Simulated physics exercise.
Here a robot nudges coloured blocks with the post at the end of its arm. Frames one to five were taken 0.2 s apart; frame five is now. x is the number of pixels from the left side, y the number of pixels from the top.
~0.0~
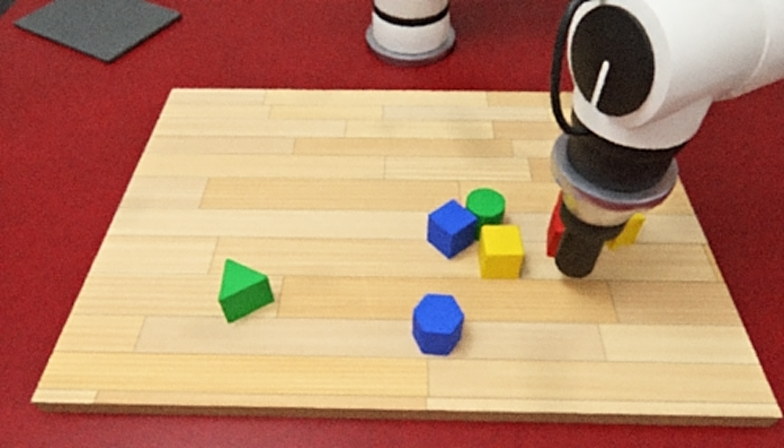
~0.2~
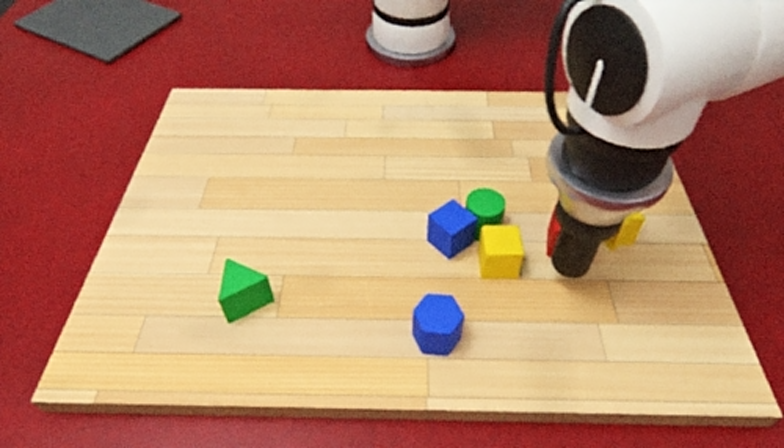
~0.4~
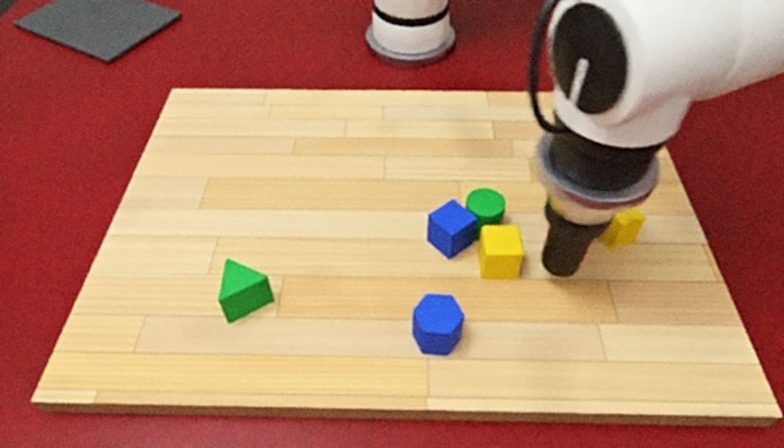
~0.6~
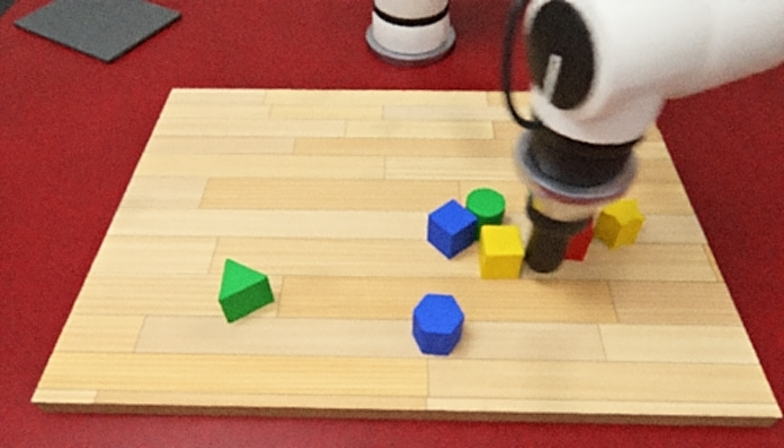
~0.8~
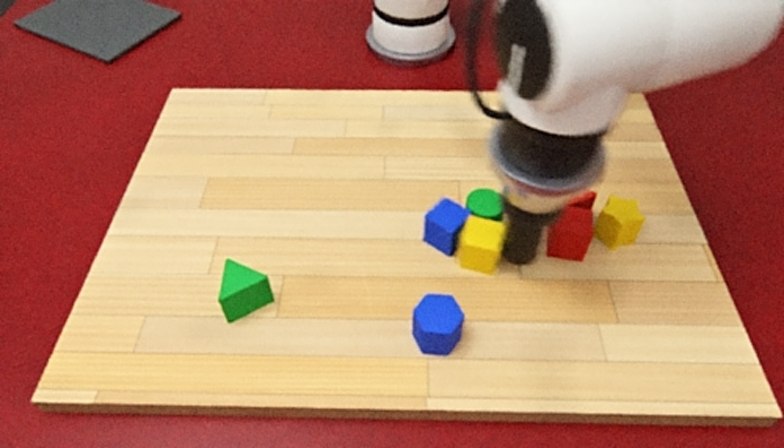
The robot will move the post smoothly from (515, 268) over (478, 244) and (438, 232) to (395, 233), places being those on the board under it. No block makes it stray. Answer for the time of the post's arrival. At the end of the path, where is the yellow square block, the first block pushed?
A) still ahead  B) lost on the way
Choice A: Still ahead.
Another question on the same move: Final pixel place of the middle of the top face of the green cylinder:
So, by the moment the path ends, you'll find the top centre of the green cylinder at (471, 183).
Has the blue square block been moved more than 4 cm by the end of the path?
Yes, it checks out.
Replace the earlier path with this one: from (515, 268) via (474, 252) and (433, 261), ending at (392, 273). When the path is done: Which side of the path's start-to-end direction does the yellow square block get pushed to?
With start-to-end as forward, it shifts right.
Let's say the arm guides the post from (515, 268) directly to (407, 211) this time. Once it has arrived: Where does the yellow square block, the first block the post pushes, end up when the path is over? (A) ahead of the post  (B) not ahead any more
A (ahead of the post)
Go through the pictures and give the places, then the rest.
The first frame shows tip of the post (573, 264), middles of tops, blue square block (453, 216), yellow square block (503, 239), green cylinder (486, 201), red square block partly hidden.
The second frame shows post (570, 264), nothing pushed.
The third frame shows post (559, 263), nothing pushed.
The fourth frame shows post (542, 260), nothing pushed.
The fifth frame shows post (519, 253), blue square block (449, 213), yellow square block (484, 233), green cylinder (486, 201), red square block (574, 220).
On the path given first. One third of the way, post (481, 229); blue square block (413, 199), turned 25° anticlockwise; yellow square block (446, 211); green cylinder (479, 191).
Two thirds of the way, post (439, 216); blue square block (372, 188), turned 25° anticlockwise; yellow square block (404, 199); green cylinder (471, 183).
At the end, post (395, 217); blue square block (339, 178); yellow square block (362, 196), turned 15° clockwise; green cylinder (471, 183); red square block unmoved.
